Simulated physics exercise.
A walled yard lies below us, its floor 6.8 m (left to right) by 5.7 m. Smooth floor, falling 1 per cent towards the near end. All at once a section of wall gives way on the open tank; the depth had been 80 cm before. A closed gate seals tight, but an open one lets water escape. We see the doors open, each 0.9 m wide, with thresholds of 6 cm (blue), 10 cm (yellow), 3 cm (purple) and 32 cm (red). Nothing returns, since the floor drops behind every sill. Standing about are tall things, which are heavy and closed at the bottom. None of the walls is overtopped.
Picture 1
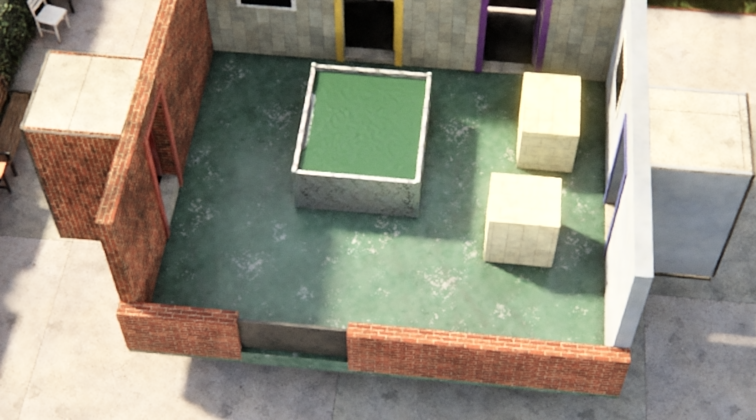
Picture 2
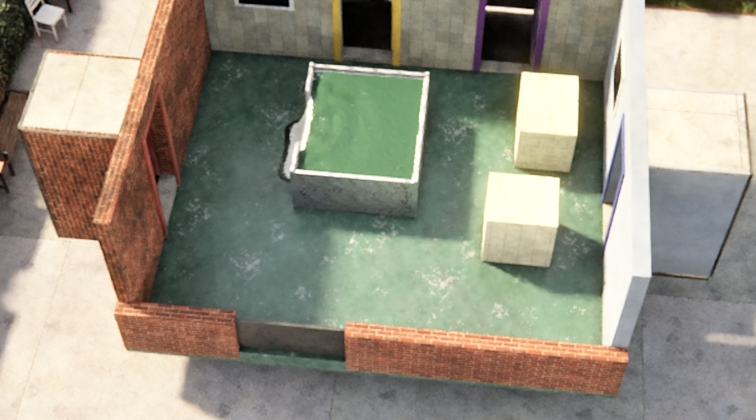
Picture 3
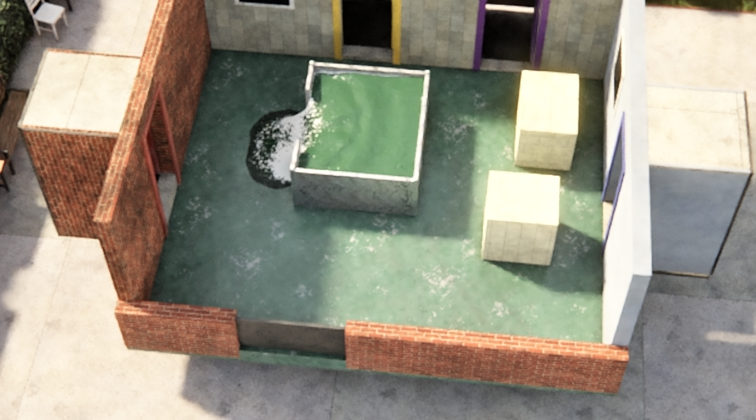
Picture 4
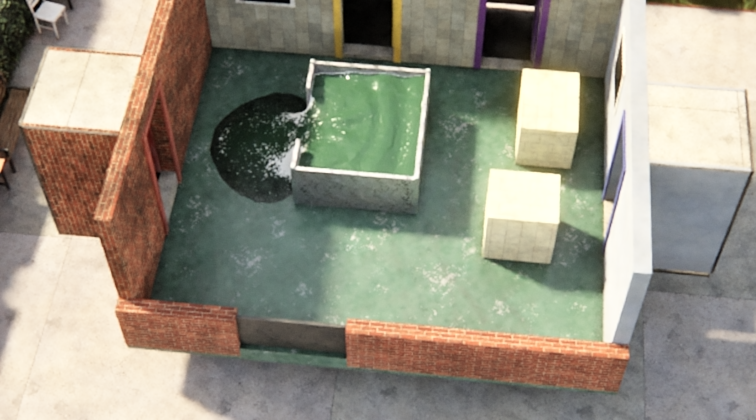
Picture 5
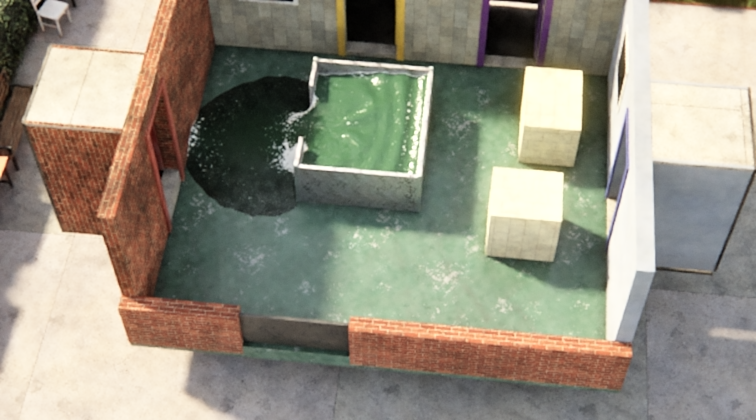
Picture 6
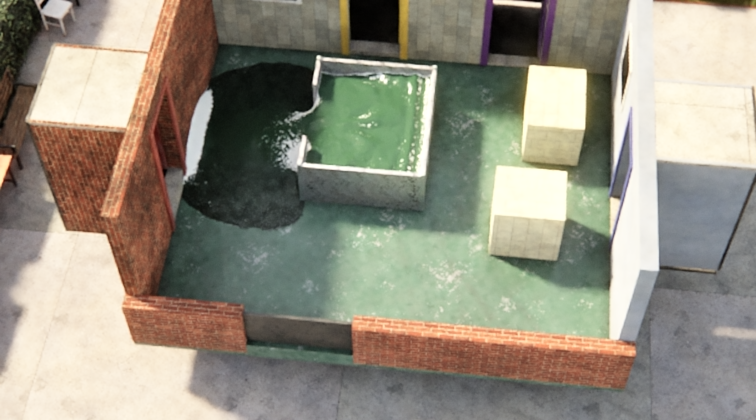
Green water pouring through a broken left wall of an open tank, spreading in a dark pool across a walled yard floor.
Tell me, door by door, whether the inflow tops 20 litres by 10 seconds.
My prediction: Blue door: Tops the amount; yellow door: Falls short; purple door: Tops the amount; red door: Falls short.
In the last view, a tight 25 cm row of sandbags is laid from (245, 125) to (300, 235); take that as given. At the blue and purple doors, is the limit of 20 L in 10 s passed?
At the blue door the limit is not reached, and at the purple door it is exceeded.
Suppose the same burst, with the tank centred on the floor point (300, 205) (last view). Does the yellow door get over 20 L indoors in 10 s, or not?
Yellow: Within limit.
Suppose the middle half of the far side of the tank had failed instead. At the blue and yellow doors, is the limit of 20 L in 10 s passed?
Result: Blue limit not passed, yellow limit passed.
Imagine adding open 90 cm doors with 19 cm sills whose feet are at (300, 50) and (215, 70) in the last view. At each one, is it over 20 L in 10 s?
Door 1: Lower; door 2: Higher.
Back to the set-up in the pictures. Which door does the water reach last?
It would be the blue one.
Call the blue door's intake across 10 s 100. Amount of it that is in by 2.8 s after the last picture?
By then it's near 0% of the total.
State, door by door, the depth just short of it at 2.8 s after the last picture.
Centimetres: Blue 0 / yellow 6 / purple 6 / red 20.
Then, 0.7 s after the last picture water covers 20 % of the floor and is deepest (53 cm) near (219, 46); blue door not reached, yellow door not reached, purple door not reached, red door 31 cm at the sill, 0 L in.
Then, 1.5 s after the last picture water covers 30 % of the floor and is deepest (45 cm) near (218, 53); blue door not reached, yellow door not reached, purple door not reached, red door 26 cm at the sill, 1 L in.
Then, 2.8 s after the last picture water covers 55 % of the floor and is deepest (30 cm) near (202, 117); blue door not reached, yellow door 6 cm at the sill, 0 L in, purple door 6 cm at the sill, 0 L in, red door 20 cm at the sill, 2 L in.
Then, 5.3 s after the last picture water covers 90 % of the floor and is deepest (20 cm) near (151, 321); blue door 8 cm at the sill, 0 L in, yellow door 6 cm at the sill, 0 L in, purple door 6 cm at the sill, 18 L in, red door 13 cm at the sill, 2 L in.
Then, 9.3 s after the last picture water covers 100 % of the floor and is deepest (17 cm) near (426, 348); blue door 10 cm at the sill, 67 L in, yellow door 6 cm at the sill, 0 L in, purple door 9 cm at the sill, 57 L in, red door 8 cm at the sill, 2 L in.
